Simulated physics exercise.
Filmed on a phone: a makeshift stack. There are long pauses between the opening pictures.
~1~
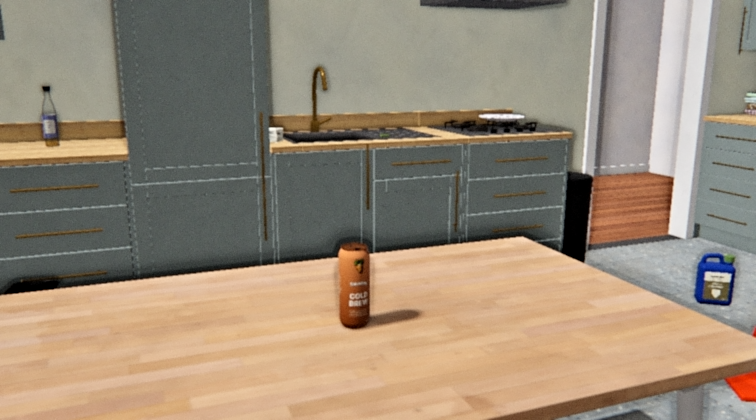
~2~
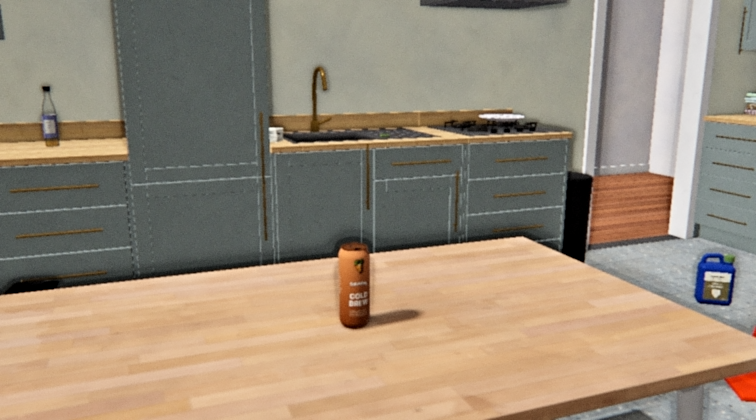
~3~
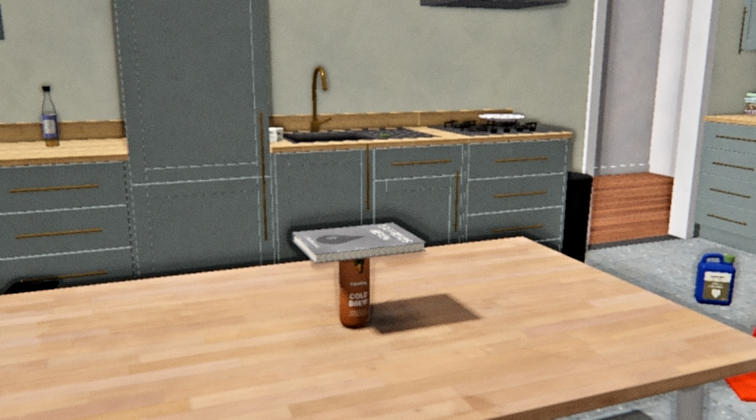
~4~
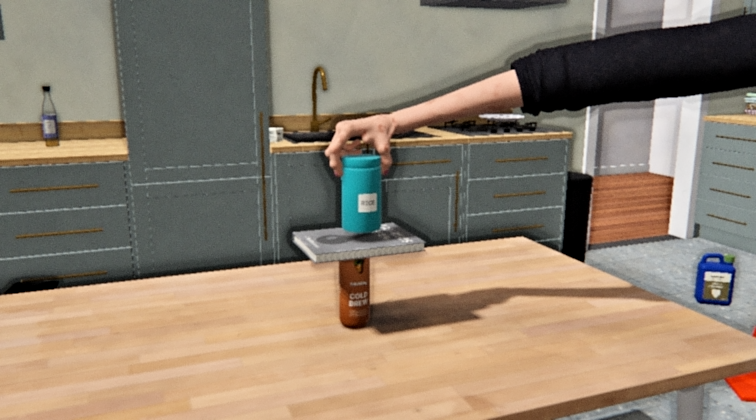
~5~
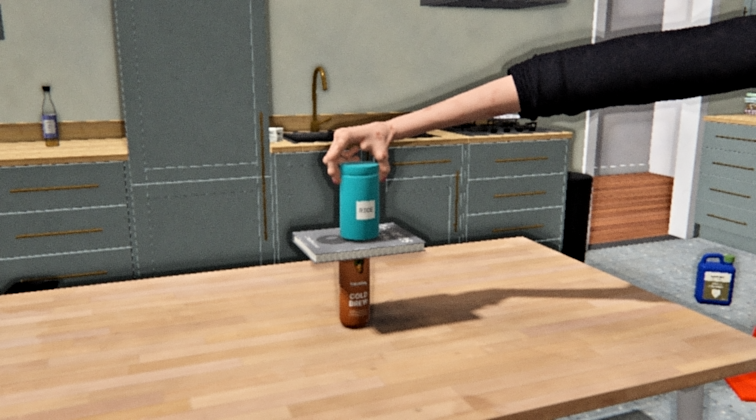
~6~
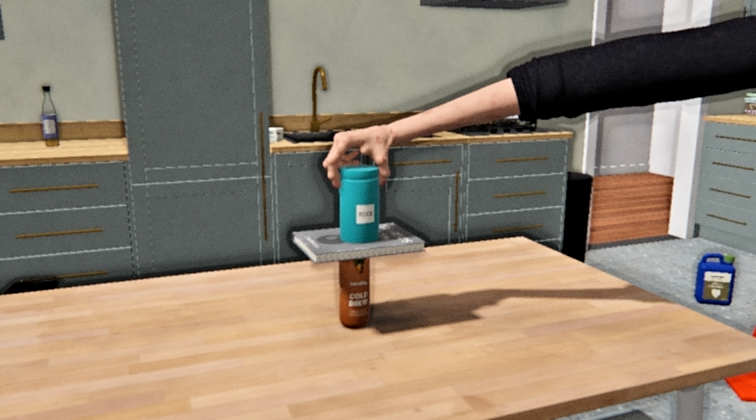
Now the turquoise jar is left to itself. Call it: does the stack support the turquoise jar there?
Yes, it does.
Then, 0.50 s on from there, no change.
Then, 1.30 s on from there, turquoise jar resting near (360, 204).
In the end, all 3 unmoved. At the end, from the last picture's camera, turquoise jar near (360, 204). The stack keeps its balance.
